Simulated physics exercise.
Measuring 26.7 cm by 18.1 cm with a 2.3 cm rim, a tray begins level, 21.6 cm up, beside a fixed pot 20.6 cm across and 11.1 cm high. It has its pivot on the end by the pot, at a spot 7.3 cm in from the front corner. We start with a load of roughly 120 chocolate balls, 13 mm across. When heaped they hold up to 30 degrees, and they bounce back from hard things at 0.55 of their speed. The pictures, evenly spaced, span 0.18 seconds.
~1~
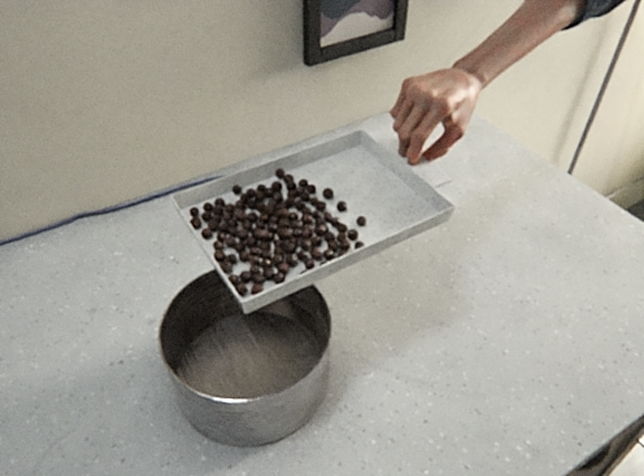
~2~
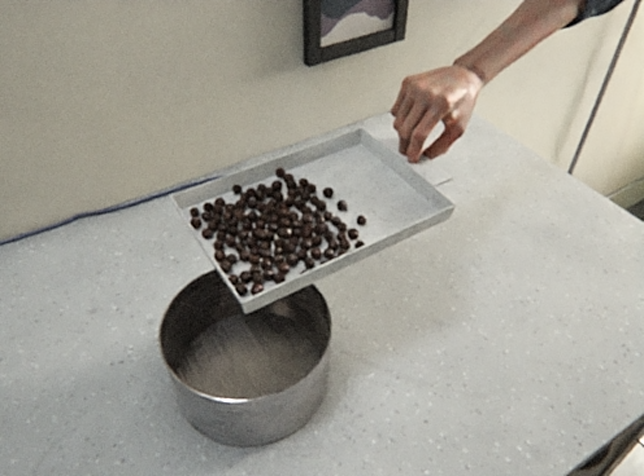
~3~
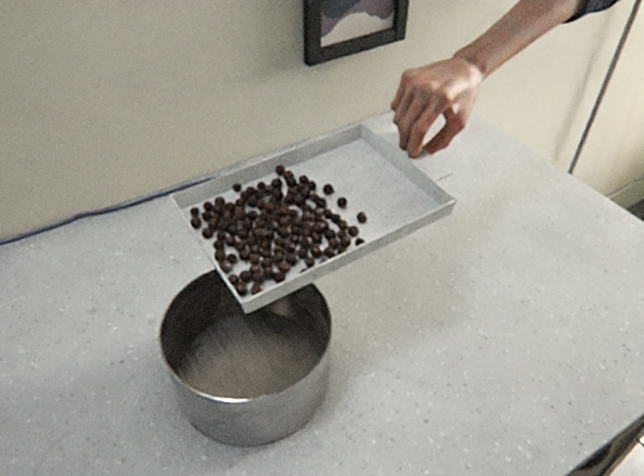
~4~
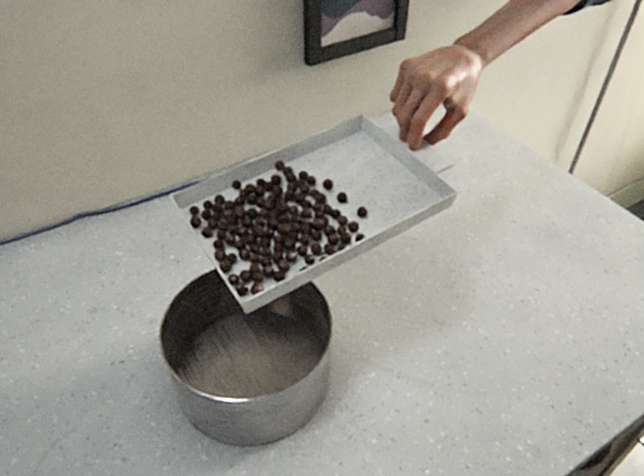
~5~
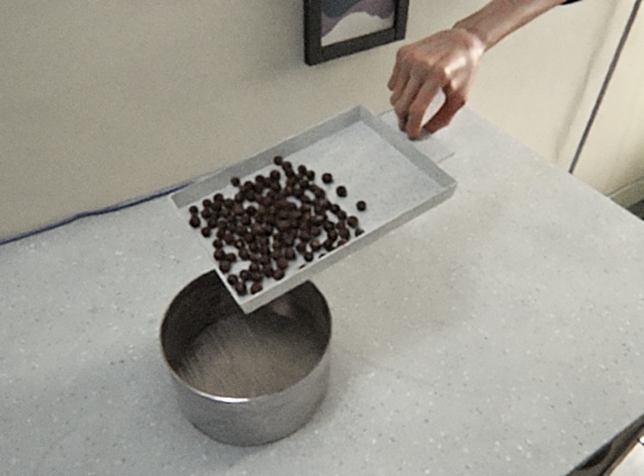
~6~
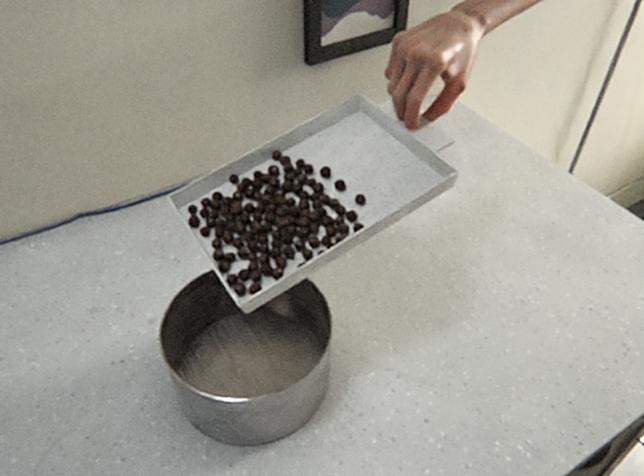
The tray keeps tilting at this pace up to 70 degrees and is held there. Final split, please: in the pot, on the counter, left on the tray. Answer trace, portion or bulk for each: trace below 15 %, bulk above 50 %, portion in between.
Pot: Trace. Counter: Trace. Tray: Bulk.
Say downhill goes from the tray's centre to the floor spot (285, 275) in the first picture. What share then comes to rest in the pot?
About 5 per cent.
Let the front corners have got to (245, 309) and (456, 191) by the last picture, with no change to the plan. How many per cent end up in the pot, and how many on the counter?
Pot 5 % / counter 0 %.
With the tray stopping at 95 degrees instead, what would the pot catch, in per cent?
45 %.
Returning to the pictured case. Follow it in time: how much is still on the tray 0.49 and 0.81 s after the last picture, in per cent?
Around 100 first, about 95 after.
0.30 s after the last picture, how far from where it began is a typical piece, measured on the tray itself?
About 2 cm.
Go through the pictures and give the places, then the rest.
In the first frame, tray tilt 0 degrees, front corners at (244, 298) and (451, 205); middle of the pieces at (273, 229); pot at (246, 323).
In the second frame, tray tilt 1 degrees, front corners at (244, 298) and (452, 204); middle of the pieces at (273, 228).
In the third frame, tray tilt 2 degrees, front corners at (243, 299) and (453, 199); middle of the pieces at (273, 227).
In the fourth frame, tray tilt 5 degrees, front corners at (243, 299) and (454, 191), lowest corner left front; middle of the pieces at (273, 224).
In the fifth frame, tray tilt 8 degrees, front corners at (242, 300) and (454, 181), lowest corner left front; middle of the pieces at (272, 221).
In the sixth frame, tray tilt 12 degrees, front corners at (240, 301) and (454, 171), lowest corner left front; middle of the pieces at (270, 219); pot at (247, 323).
Then, 0.30 s after the last picture, tilt 41 degrees; the tray holds 100 %, the pot 0 %.
Then, 0.49 s after the last picture, tilt 59 degrees; the tray holds 100 %, the pot 0 %.
Then, 0.81 s after the last picture, tilt 70 degrees; the tray holds 95 %, the pot 0 %.
In the end, pot 0 %, counter 0 %, tray 100 %.
